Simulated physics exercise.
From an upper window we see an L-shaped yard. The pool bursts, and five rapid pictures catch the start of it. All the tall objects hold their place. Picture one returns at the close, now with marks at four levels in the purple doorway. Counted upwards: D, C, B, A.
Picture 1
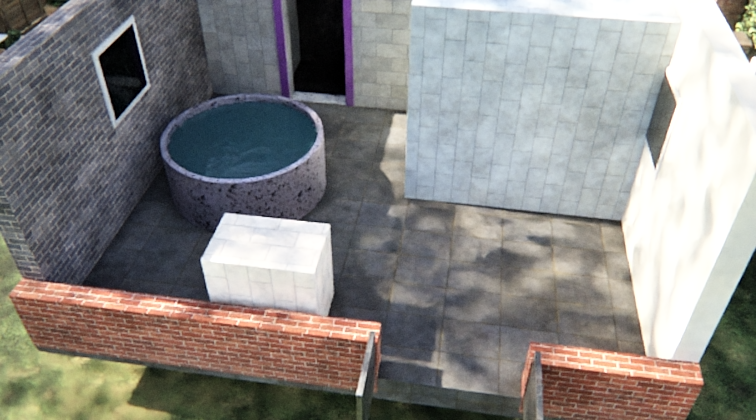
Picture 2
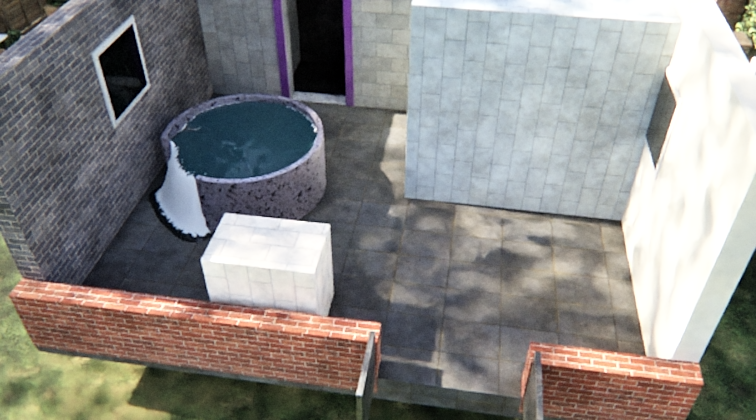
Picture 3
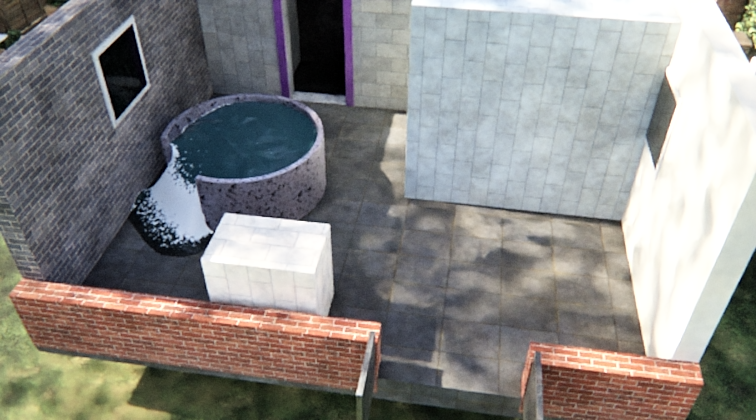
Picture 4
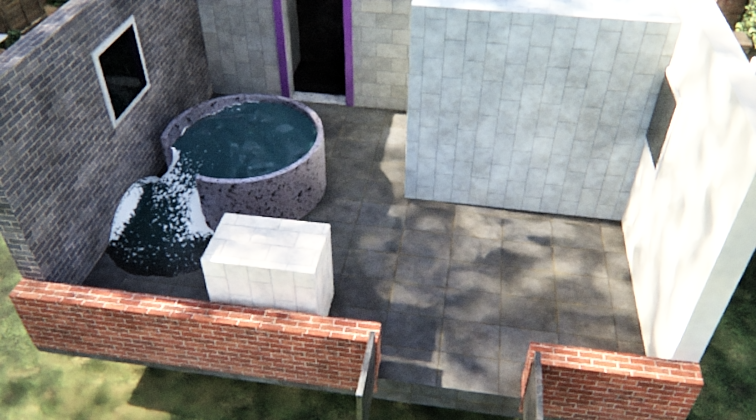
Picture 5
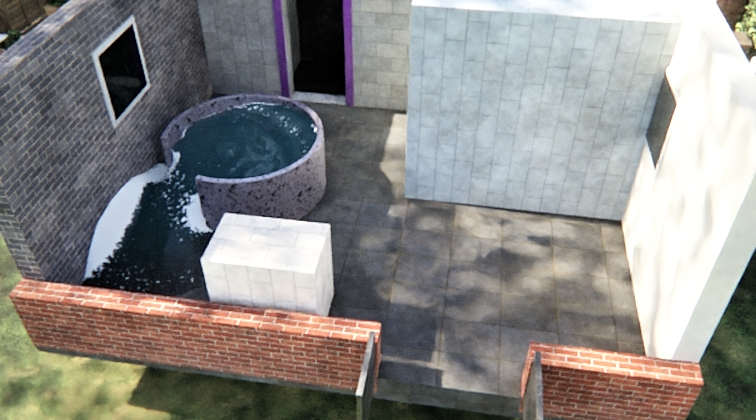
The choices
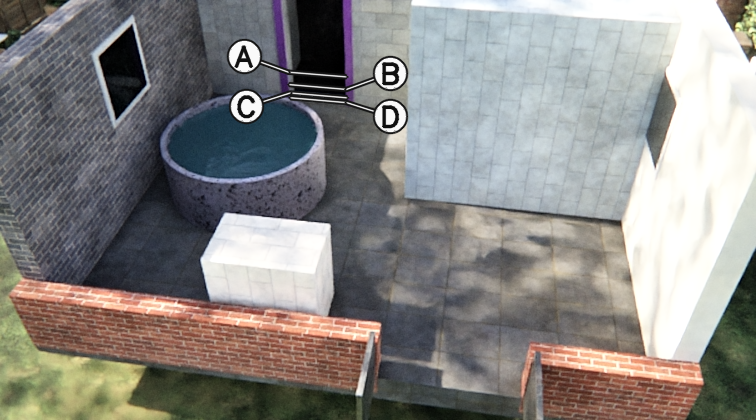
A round, speckled stone pool of dark teal water stands at the left of a grey-paved, L-shaped yard seen from an upper window. A white block sits before it, with a grey brick wall to the left, a purple-framed doorway behind, pale walls to the right and low red brick in front. Water pours through the pool's left side, foaming white, and spreads across the paving behind the block.
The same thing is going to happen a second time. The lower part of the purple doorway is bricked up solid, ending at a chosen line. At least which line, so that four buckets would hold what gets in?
The limit is D.
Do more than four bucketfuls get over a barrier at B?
No.
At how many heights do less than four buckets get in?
All of the four.
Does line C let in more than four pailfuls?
No, that is safe.
On the marked copy, A at (317, 74); B at (317, 87); C at (318, 95); D at (318, 100); from the bottom up D, C, B, A.
Choosing A, nothing gets over.
Choosing B, nothing gets over.
Choosing C, nothing gets over.
Choosing D, a splash gets over, under a bucket.
